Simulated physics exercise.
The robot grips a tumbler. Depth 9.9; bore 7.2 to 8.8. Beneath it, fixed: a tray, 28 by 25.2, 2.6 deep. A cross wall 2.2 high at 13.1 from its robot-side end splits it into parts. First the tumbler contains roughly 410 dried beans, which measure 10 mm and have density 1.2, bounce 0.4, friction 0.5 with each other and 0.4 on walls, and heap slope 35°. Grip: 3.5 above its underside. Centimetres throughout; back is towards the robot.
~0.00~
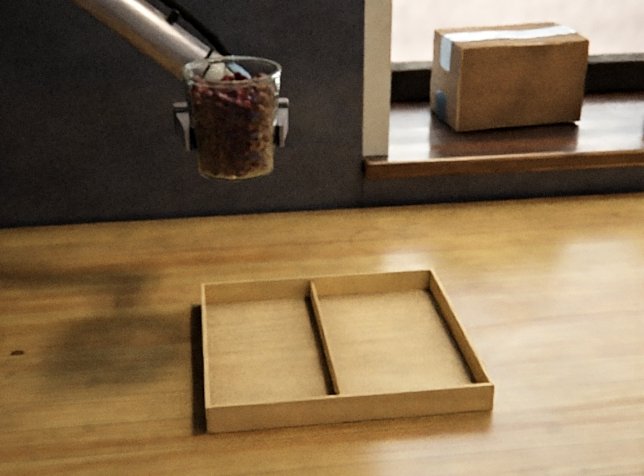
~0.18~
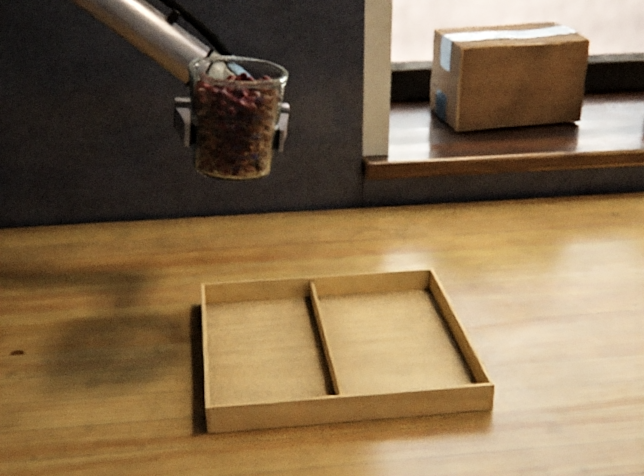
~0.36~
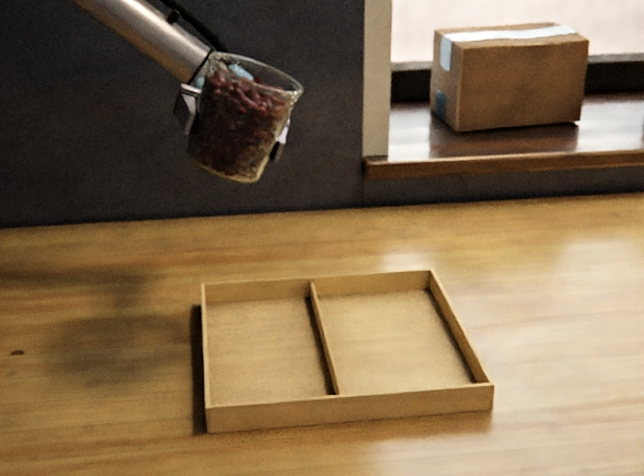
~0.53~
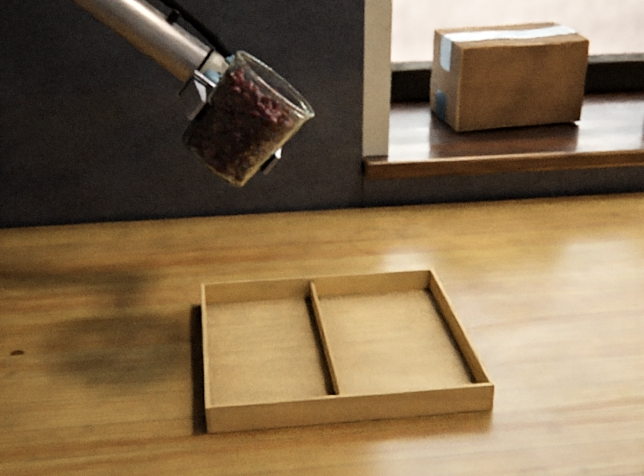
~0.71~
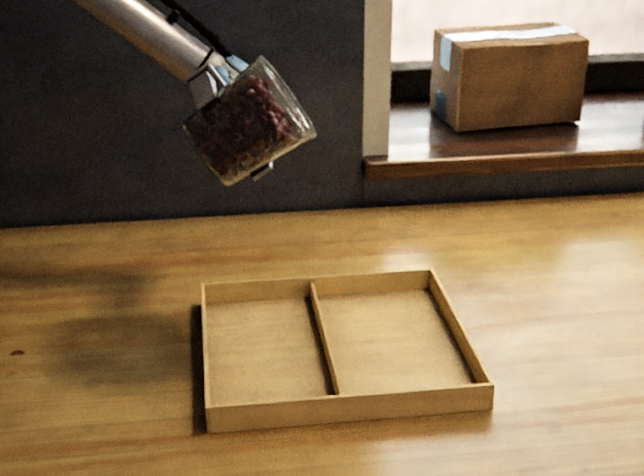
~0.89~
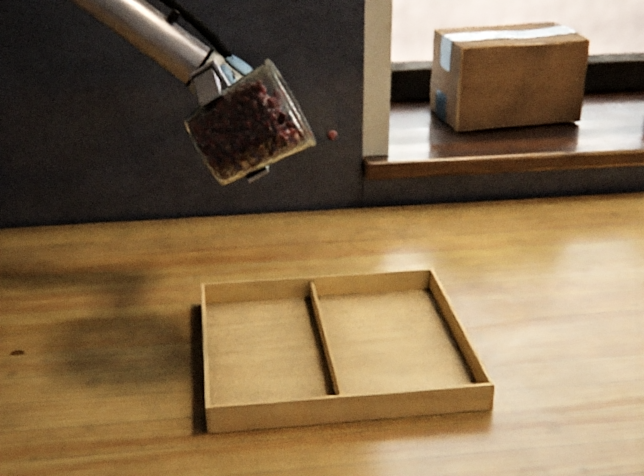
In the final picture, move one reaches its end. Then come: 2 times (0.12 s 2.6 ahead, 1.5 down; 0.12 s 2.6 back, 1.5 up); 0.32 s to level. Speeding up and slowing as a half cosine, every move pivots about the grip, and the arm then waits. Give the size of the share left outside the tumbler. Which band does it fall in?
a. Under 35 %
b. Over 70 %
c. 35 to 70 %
Answer: A.
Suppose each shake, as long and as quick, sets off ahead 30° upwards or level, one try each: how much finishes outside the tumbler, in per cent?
25 and 20 %.
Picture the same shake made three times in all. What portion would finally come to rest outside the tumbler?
In that case, some 10 per cent.
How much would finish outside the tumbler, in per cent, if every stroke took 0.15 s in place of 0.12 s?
In that case about 5 in a hundred.
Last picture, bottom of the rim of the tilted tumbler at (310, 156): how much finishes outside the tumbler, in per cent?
I'd say close to 30 per cent.
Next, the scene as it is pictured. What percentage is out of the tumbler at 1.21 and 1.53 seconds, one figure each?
Roughly 5, then 10.
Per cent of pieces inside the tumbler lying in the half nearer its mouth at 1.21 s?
Some 45 percent is in that half.
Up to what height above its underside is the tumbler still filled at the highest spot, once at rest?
Some 10.0 cm.
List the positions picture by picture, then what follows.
Tumbler middle at (234, 121), level; upper third of the load around (233, 98), from x 195 to 270, top at y 75; 414 in the tumbler, in the first frame.
Tumbler middle at (235, 121), tilted 6° forward; upper third of the load around (232, 98), from x 200 to 275, top at y 75, in the second frame.
Tumbler middle at (239, 121), tilted 21° forward; upper third of the load around (239, 100), from x 195 to 285, top at y 75, in the third frame.
Tumbler middle at (243, 124), tilted 41° forward; upper third of the load around (244, 103), from x 190 to 290, top at y 70, in the fourth frame.
Tumbler middle at (246, 126), tilted 56° forward; upper third of the load around (250, 107), from x 190 to 295, top at y 80, in the fifth frame.
Tumbler middle at (247, 128), tilted 62° forward; upper third of the load around (248, 109), from x 195 to 330, top at y 85; 413 in the tumbler, 1 in flight or on a rim, in the sixth frame.
By 1.21 s, tilted 62° forward, highest piece 29 above the table; 395 in the tumbler, 2 in the far-side part, 17 in flight or on a rim.
By 1.53 s, tilted 31° forward, highest piece 31 above the table; 375 in the tumbler, 33 in the far-side part, 1 in the robot-side part, 1 on the table or floor, 4 in flight or on a rim.
By 1.89 s, level, highest piece 32 above the table; 374 in the tumbler, 35 in the far-side part, 4 in the robot-side part, 1 on the table or floor.
By 2.94 s, level, highest piece 32 above the table; 374 in the tumbler, 35 in the far-side part, 4 in the robot-side part, 1 on the table or floor.
Final count, 374 in the tumbler, 35 in the far-side part, 4 in the robot-side part, 1 on the table or floor. That is 10 % outside the tumbler.
